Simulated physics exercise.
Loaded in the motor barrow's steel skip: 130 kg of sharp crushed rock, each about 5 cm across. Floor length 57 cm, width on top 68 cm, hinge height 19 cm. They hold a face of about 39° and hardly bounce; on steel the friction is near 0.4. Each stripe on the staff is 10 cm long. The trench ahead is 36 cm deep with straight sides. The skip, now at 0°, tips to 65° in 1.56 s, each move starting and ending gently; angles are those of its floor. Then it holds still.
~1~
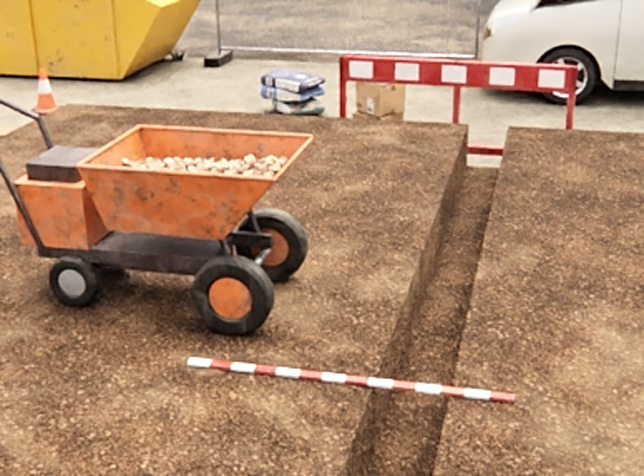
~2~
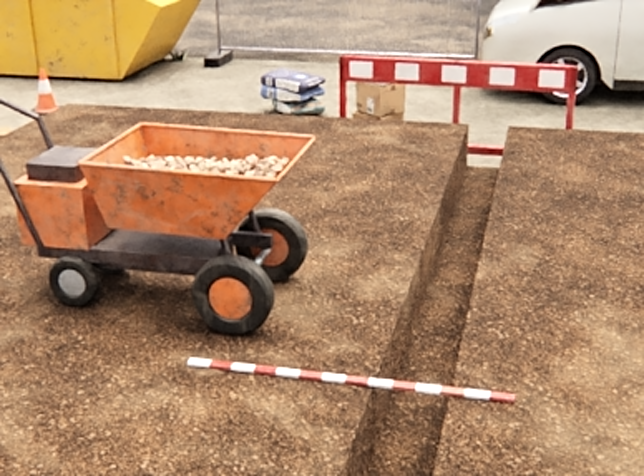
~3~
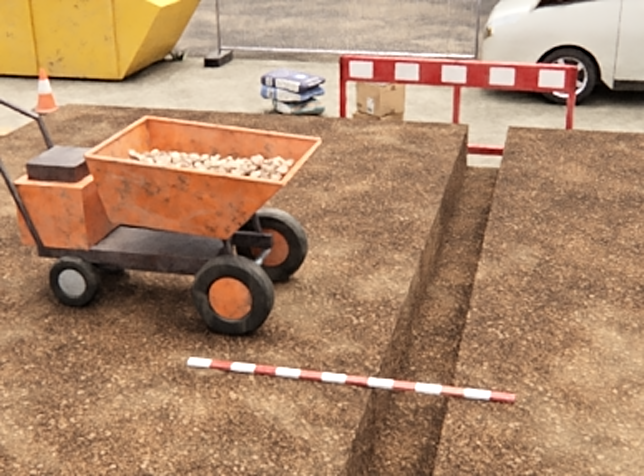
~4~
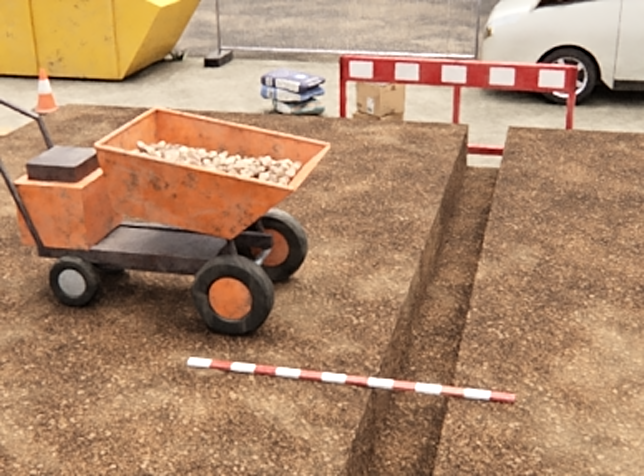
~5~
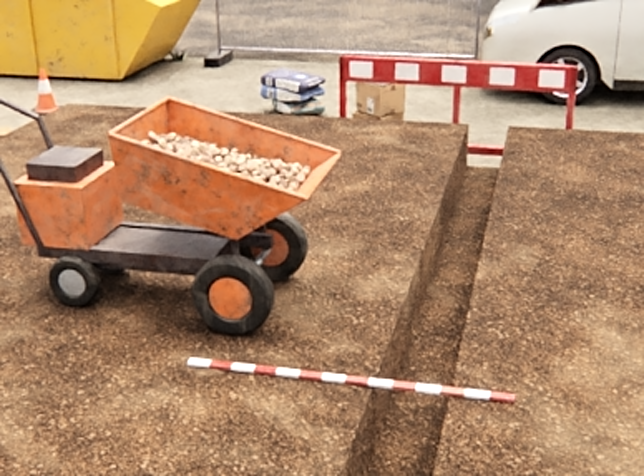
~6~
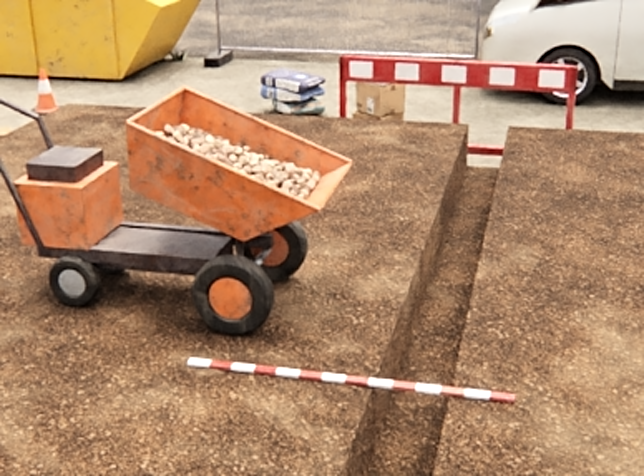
The clip shows an orange motor barrow loaded with stones standing on brown ground beside a narrow trench, a red-and-white staff lying nearby. The barrow stays in place while its skip tilts gradually, rear rising and front lip lowering toward the right.
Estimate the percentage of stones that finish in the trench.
Close to 61 in a hundred.
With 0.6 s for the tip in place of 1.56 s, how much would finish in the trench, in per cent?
Then about 65 per cent.
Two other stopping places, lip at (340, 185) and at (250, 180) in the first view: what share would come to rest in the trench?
About 35 and 40 per cent.
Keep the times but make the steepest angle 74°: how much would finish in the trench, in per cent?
It would be near 95 per cent.
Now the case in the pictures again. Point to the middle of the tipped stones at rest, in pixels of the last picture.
Around (426, 373).
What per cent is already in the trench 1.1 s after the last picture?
Some 5 per cent.
Then, 0.6 s after the last picture the floor is at 55°, 100 % in the skip; the foremost stones are at (346, 244).
Then, 1.1 s after the last picture the floor is at 65°, 92 % in the skip, 3 % short of the trench, 6 % in the trench; the foremost stones are at (427, 352).
Then, 1.4 s after the last picture the floor is at 65°, 65 % in the skip, 3 % short of the trench, 32 % in the trench; the foremost stones are at (457, 375).
Then, 3.4 s after the last picture the floor is at 65°, 35 % in the skip, 4 % short of the trench, 61 % in the trench; the foremost stones are at (457, 383).
